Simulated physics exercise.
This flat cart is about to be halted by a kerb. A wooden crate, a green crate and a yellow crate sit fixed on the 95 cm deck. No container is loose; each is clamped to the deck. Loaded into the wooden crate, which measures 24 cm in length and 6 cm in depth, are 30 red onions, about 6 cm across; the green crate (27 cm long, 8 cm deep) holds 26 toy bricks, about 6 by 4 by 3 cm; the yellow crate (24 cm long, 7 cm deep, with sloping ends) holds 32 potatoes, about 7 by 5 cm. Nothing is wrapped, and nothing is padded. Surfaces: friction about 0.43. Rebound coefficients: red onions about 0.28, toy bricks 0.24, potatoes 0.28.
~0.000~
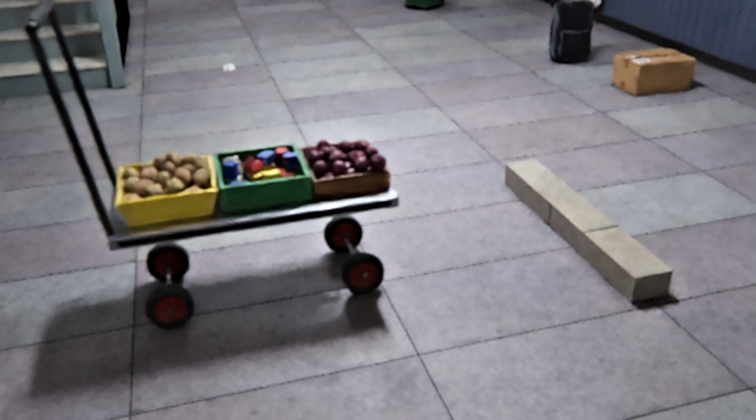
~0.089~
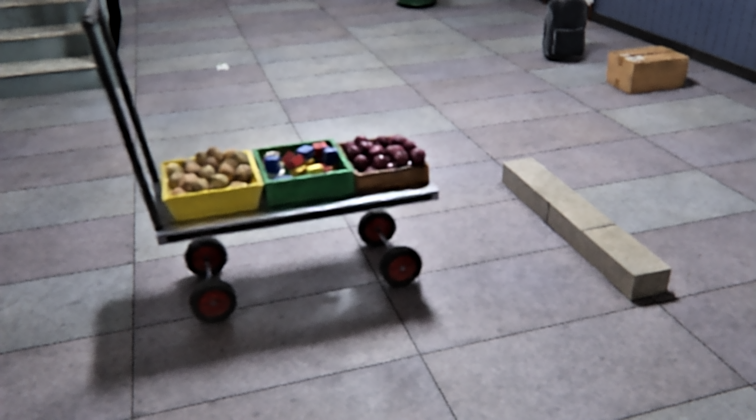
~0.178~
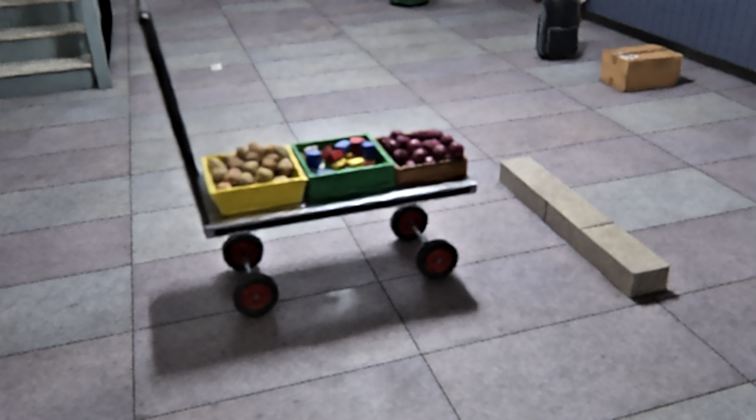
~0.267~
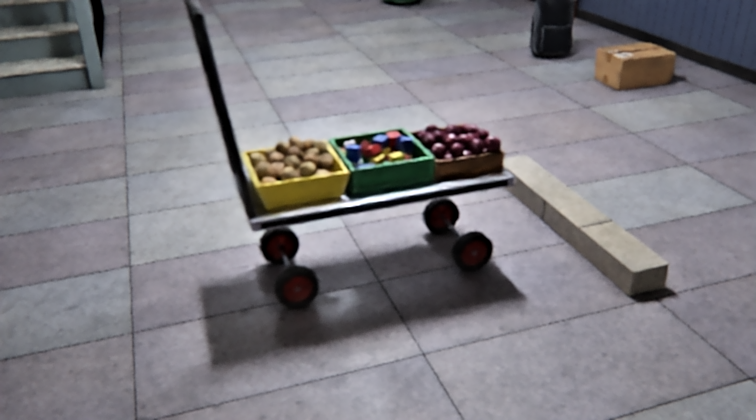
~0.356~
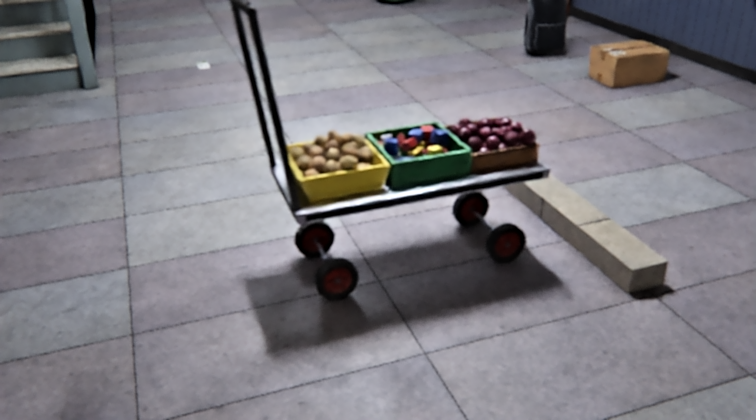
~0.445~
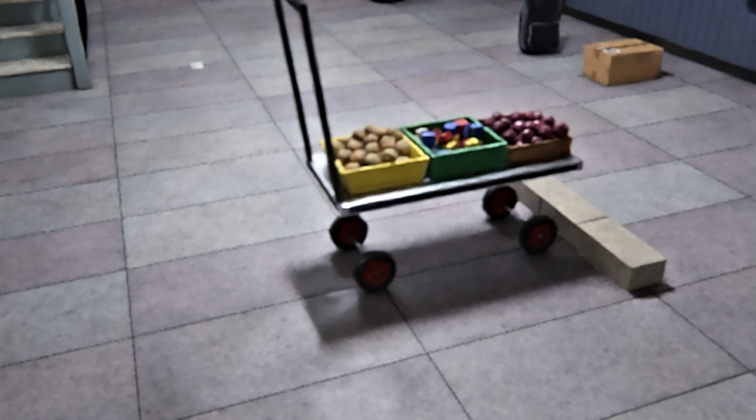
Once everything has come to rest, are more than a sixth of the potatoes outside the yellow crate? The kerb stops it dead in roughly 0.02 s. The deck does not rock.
No, spillage stays beneath one sixth.
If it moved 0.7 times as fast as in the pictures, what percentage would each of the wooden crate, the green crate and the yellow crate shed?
Then the wooden crate sheds 10 per cent, the green crate 0 per cent, and the yellow crate 0 per cent.
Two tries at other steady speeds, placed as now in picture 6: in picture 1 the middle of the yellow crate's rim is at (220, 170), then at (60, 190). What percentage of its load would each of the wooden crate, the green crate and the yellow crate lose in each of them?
For the wooden crate it's 10 % and then 40 %, for the green crate 0 % and then 10 %, and for the yellow crate 0 % and then 20 %.
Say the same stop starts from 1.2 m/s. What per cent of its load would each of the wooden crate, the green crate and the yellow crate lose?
In that case the wooden crate sheds 10 per cent of its load, the green crate 0 per cent, and the yellow crate 0 per cent.
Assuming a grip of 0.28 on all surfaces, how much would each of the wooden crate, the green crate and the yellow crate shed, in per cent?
Wooden crate 30%, green crate 10%, yellow crate 10%.
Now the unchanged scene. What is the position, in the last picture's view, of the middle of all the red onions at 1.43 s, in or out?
Centre approx. at (551, 131).
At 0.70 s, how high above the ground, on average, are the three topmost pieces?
Close to 54 cm up.
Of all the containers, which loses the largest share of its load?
That's the wooden crate.
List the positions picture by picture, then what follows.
In the first frame (we follow the rim corner now nearest the camera; the camera moves round a little), yellow crate at (119, 203); green crate at (224, 187); 81 cm still to roll; nothing out yet.
Yellow crate at (167, 198); green crate at (269, 182); 66 cm still to roll, in the second frame.
Yellow crate at (214, 192); green crate at (313, 176); 52 cm still to roll, in the third frame.
Yellow crate at (259, 186); green crate at (355, 169); 37 cm still to roll, in the fourth frame.
Yellow crate at (303, 179); green crate at (396, 162); 22 cm still to roll, in the fifth frame.
Yellow crate at (346, 172); green crate at (435, 155); 8 cm still to roll; nothing out yet, in the sixth frame.
After 0.48 s, contact.
After 0.58 s, 3 of 30 out of the wooden crate, 0 of 26 out of the green crate and 0 of 32 out of the yellow crate.
After 0.70 s, 7 of 30 out of the wooden crate, 0 of 26 out of the green crate and 0 of 32 out of the yellow crate.
After 0.93 s, 8 of 30 out of the wooden crate, 0 of 26 out of the green crate and 0 of 32 out of the yellow crate.
Outcome (at 1.43 s), 8 of 30 out of the wooden crate, 0 of 26 out of the green crate and 0 of 32 out of the yellow crate. Asked share, 0 of 32, 0 per cent.
